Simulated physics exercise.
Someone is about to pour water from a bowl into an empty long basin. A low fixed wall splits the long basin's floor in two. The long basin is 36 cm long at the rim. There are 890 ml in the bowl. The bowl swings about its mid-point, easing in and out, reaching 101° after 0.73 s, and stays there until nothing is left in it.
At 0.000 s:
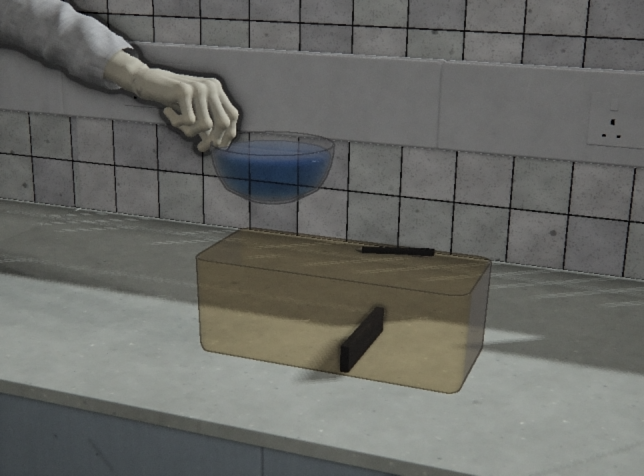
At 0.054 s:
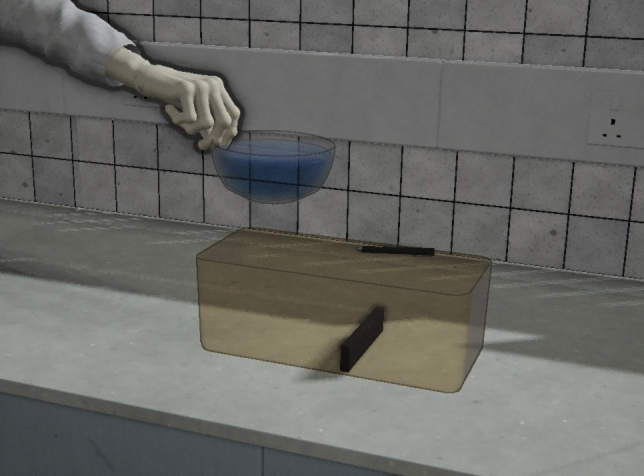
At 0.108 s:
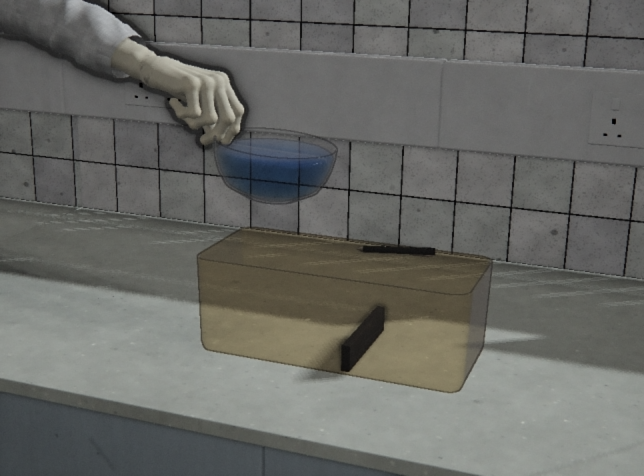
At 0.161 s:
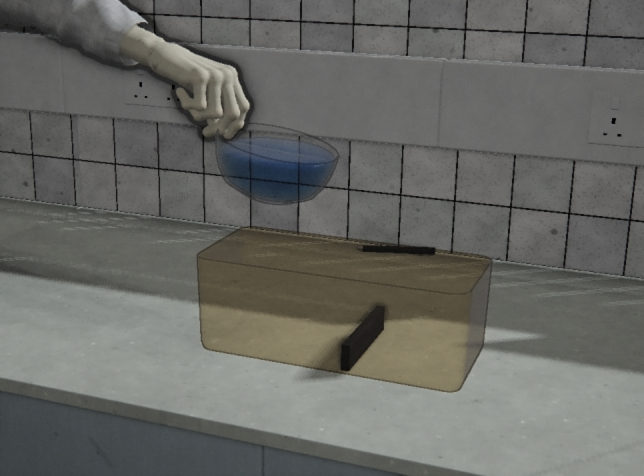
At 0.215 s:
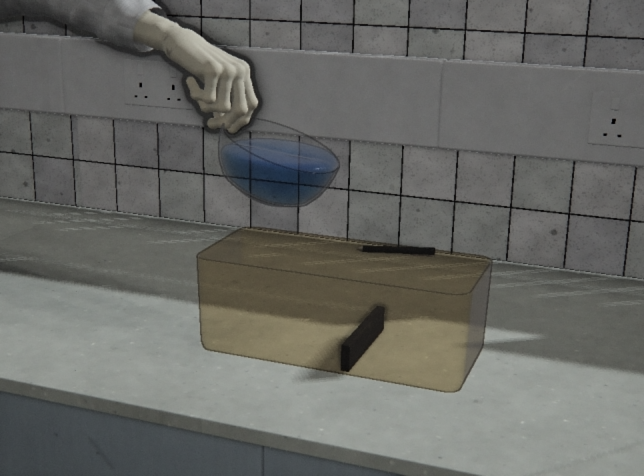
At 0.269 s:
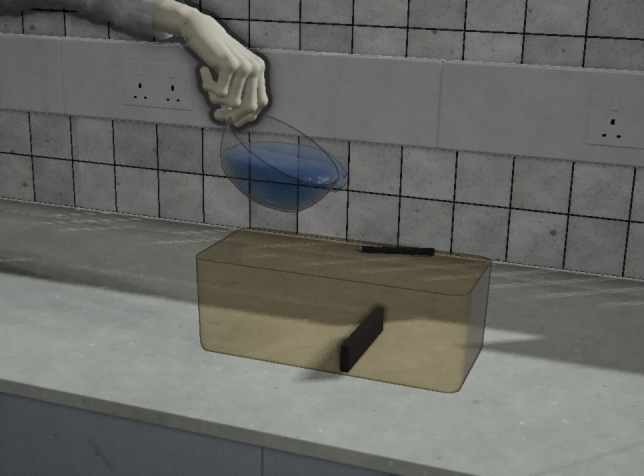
A pale hand in a grey sleeve, reaching in from the upper left, holds a clear bowl of blue water above a long, see-through amber basin with a dark upright piece inside. They are seen from slightly above on a grey counter, before a tiled wall with sockets. The hand moves right as the bowl tilts, slowly then faster, its right edge dipping, while the view stays still.
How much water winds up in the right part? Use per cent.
About 53 per cent.
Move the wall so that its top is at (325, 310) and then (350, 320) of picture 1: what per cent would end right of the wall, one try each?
First 85, then 70 per cent.
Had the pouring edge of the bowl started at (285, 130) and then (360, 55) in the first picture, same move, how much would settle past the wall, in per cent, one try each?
First 15, then 75 per cent.
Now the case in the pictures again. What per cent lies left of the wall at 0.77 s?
About 42 per cent.
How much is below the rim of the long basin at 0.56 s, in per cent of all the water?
About 56 per cent.
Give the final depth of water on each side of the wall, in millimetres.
Some 12 mm on the left and 22 mm on the right.
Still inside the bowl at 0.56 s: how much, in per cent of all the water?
Near 18 in a hundred.
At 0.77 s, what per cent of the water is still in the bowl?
About 1 per cent.
After 0.56 s the tilt is 88° and 17 per cent is still to pour, 17 is left of the wall and 38 right of it.
After 0.77 s the tilt is 101° and 1 per cent is still to pour, 41 is left of the wall and 55 right of it.
After 0.99 s the tilt is 101° and 0 per cent is still to pour, 45 is left of the wall and 53 right of it.
After 1.23 s the tilt is 101° and 0 per cent is still to pour, 46 is left of the wall and 53 right of it.
In the end 46 per cent lies left of the wall, 53 right of it and 1 outside.
